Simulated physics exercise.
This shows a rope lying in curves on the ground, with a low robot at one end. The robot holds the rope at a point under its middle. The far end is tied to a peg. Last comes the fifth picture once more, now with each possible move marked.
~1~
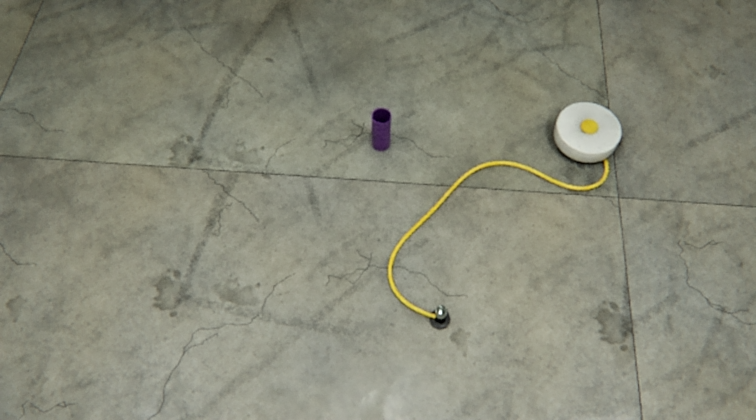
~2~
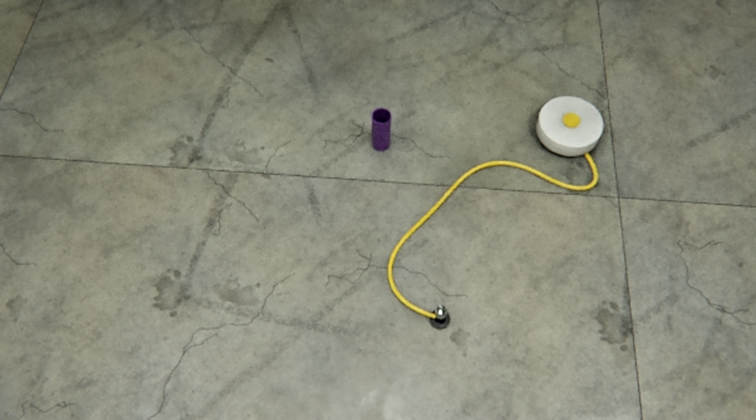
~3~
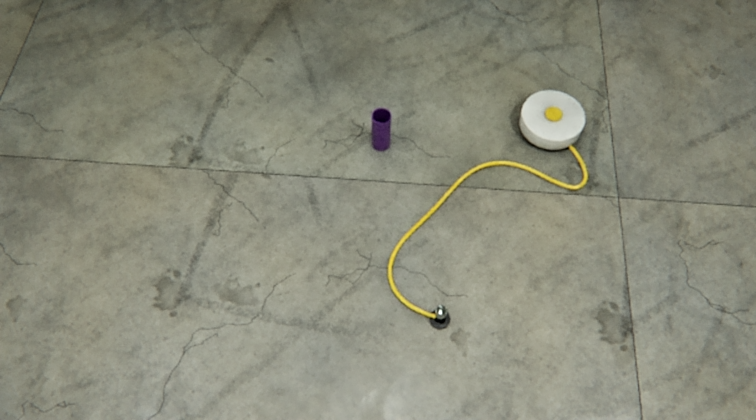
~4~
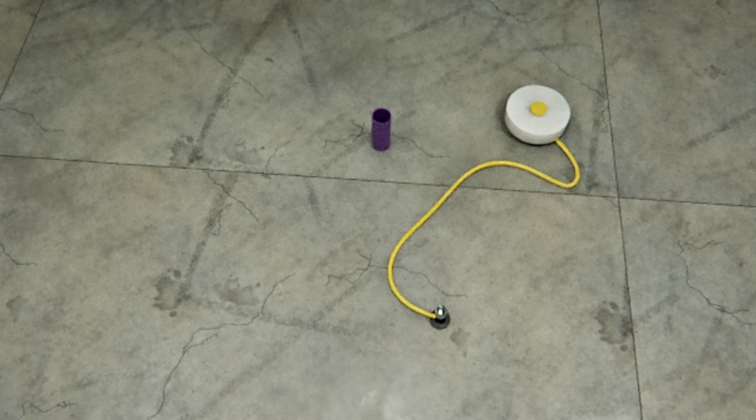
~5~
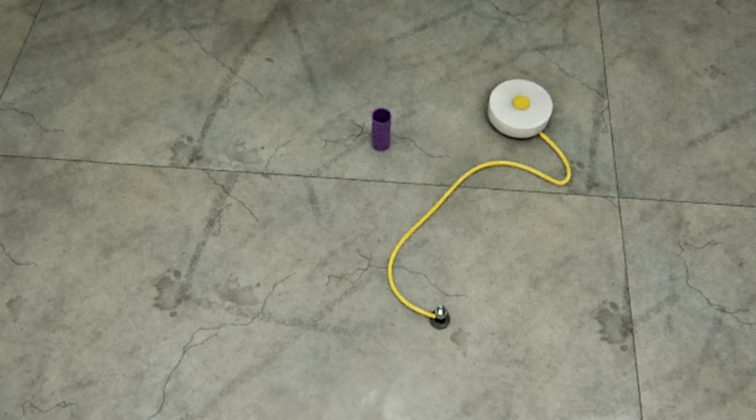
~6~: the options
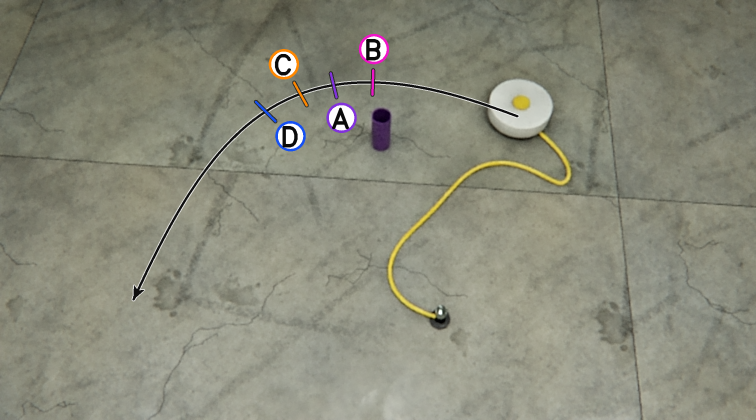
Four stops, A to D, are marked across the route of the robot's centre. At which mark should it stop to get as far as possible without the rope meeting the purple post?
Mark D.
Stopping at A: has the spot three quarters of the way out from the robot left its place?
No.
On the marked copy, A at (334, 85); B at (373, 82); C at (300, 94); D at (266, 112); the route from (517, 116) via (278, 104) to (134, 299).
Following D. Soon after the start, robot (430, 82), middle of the rope (465, 177).
Later, robot (338, 77), middle of the rope (465, 177).
In the end, robot (264, 105), middle of the rope (440, 170); nothing has been touched.
As for the rest, A is safe but short; B is safe but short; C is safe but short.
